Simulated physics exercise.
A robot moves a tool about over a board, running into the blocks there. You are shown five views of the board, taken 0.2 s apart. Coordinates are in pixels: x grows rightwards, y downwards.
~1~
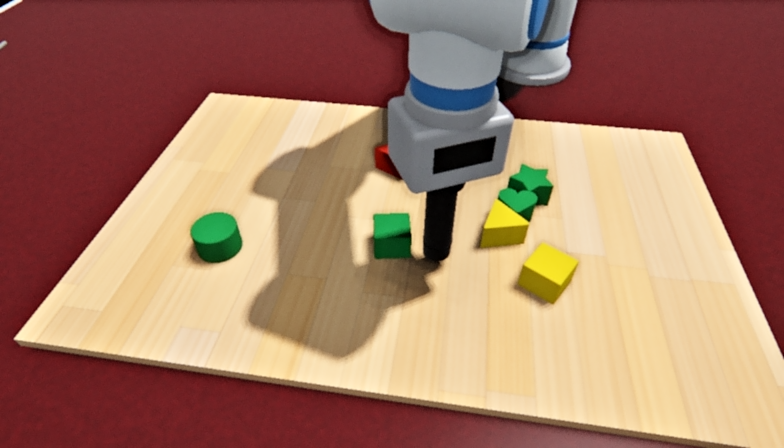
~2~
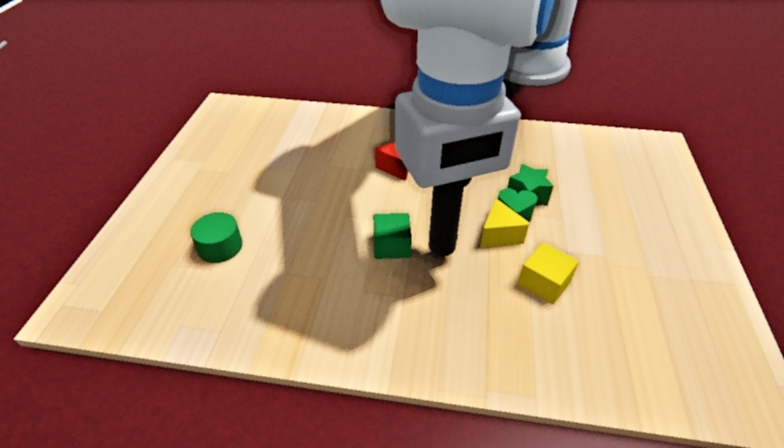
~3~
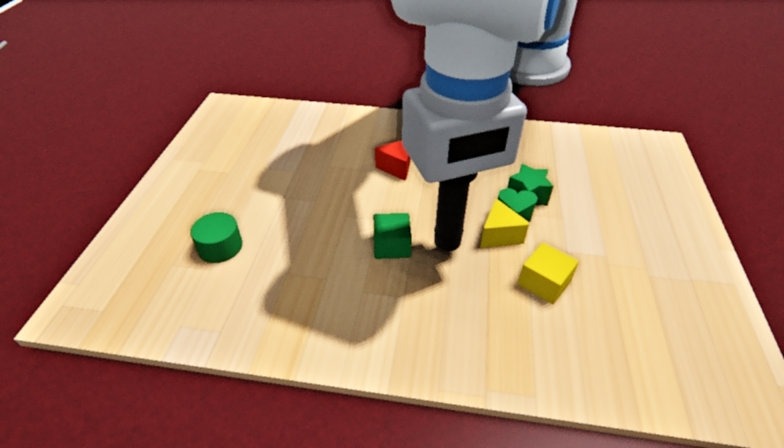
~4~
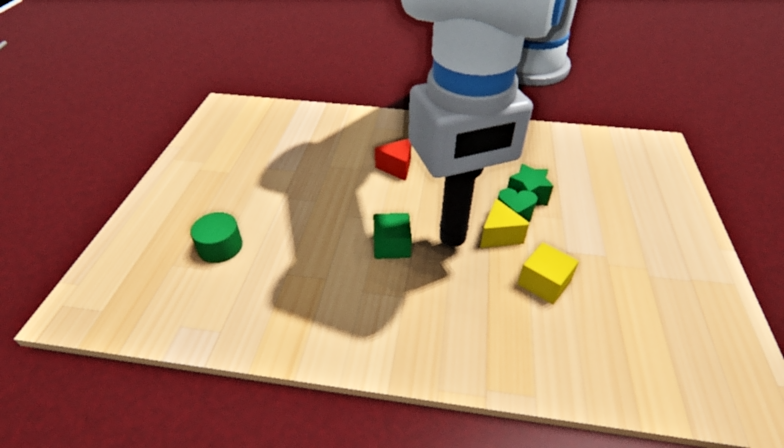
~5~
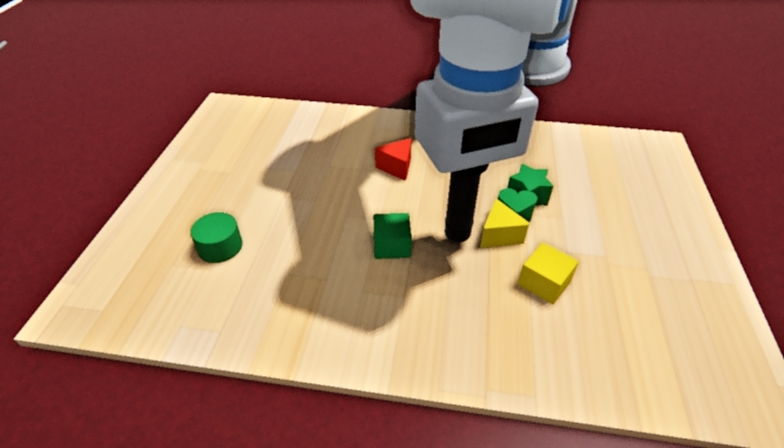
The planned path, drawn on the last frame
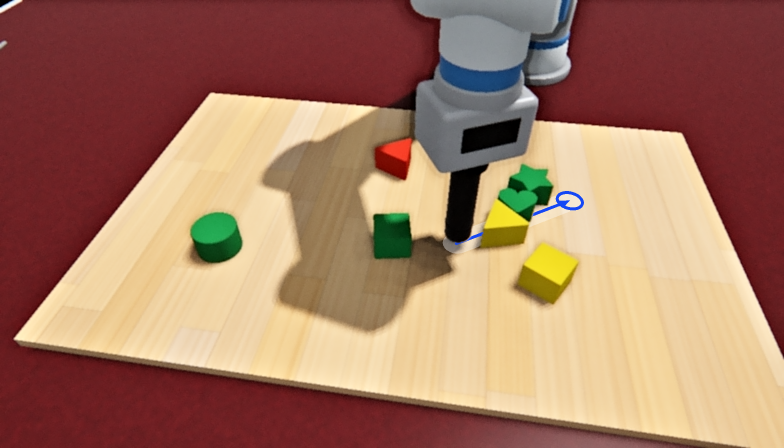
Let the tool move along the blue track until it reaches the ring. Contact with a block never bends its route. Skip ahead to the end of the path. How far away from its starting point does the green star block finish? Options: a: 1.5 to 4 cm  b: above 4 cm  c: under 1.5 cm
Correct choice: A.
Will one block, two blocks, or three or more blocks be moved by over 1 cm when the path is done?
Three or more move.
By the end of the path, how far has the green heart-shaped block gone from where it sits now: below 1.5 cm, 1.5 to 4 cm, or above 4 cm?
Its displacement is above 4 cm.
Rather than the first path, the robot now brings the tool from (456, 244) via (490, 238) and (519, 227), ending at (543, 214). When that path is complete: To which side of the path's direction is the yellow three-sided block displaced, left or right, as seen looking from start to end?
My answer: Right.
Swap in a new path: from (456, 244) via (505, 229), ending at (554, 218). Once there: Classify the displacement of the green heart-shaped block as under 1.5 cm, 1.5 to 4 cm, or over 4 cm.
The displacement of the green heart-shaped block is above 4 cm.
Drawn move, in a line from (456, 244) to (570, 201).
What follows on the original path. One third of the way, tool (500, 218); yellow three-sided block (531, 219), turned 15° anticlockwise; green heart-shaped block (532, 199), turned 25° anticlockwise; green star block (534, 174).
Two thirds of the way, tool (538, 204); yellow three-sided block (549, 217), turned 30° clockwise; green heart-shaped block (572, 191), turned 25° anticlockwise; green star block (536, 171), turned 25° anticlockwise.
At the end, tool (573, 191); green square block still; yellow three-sided block (549, 217), turned 30° clockwise; green heart-shaped block (607, 188), turned 25° clockwise; green star block (544, 167), turned 80° anticlockwise.
